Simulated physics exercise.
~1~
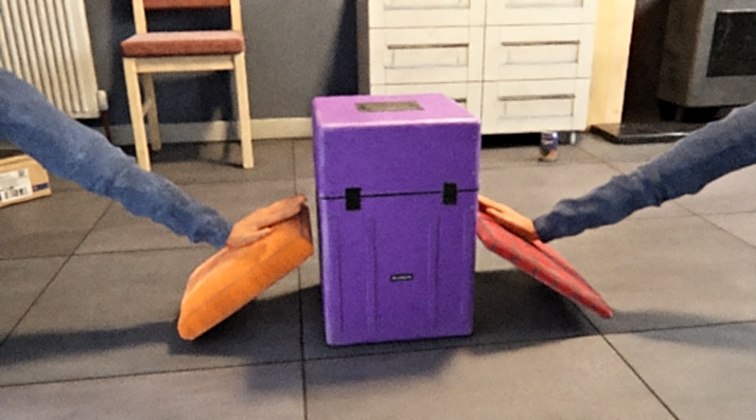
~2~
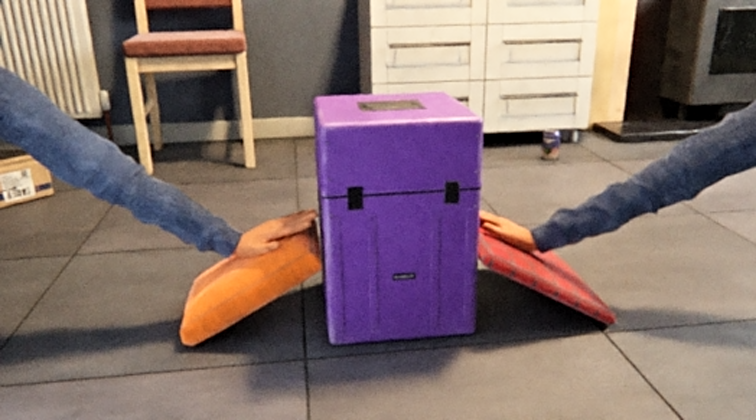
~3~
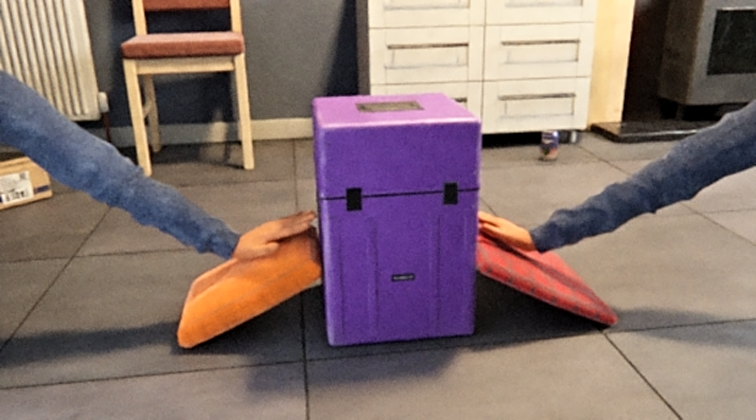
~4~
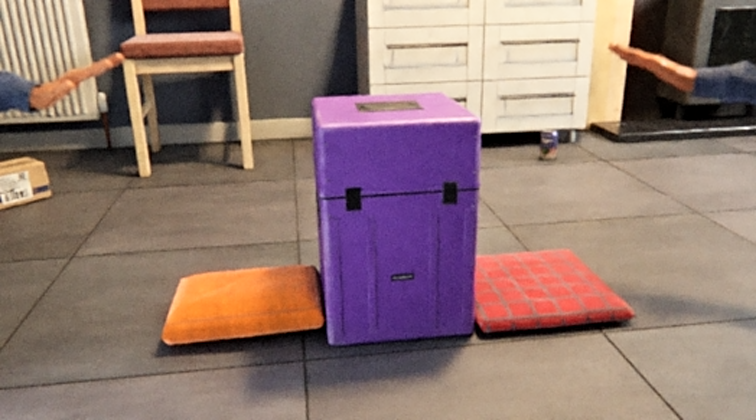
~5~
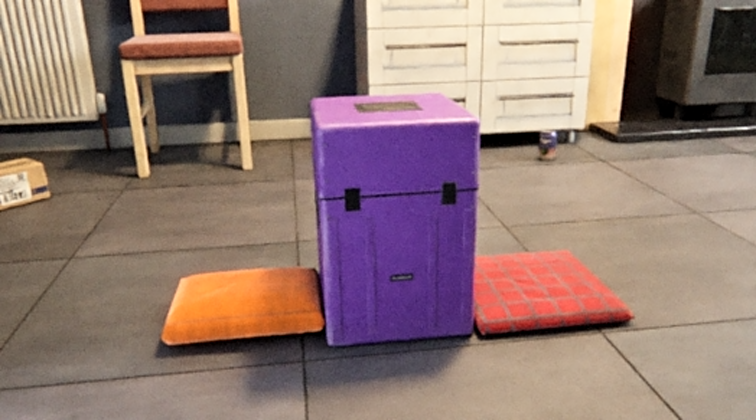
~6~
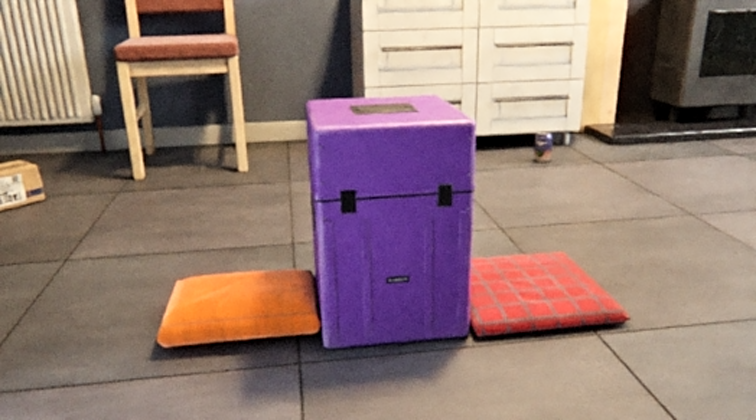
Purple chest standing still on a tiled floor as two hands release an orange bag and red pad, both dropping flat beside it.
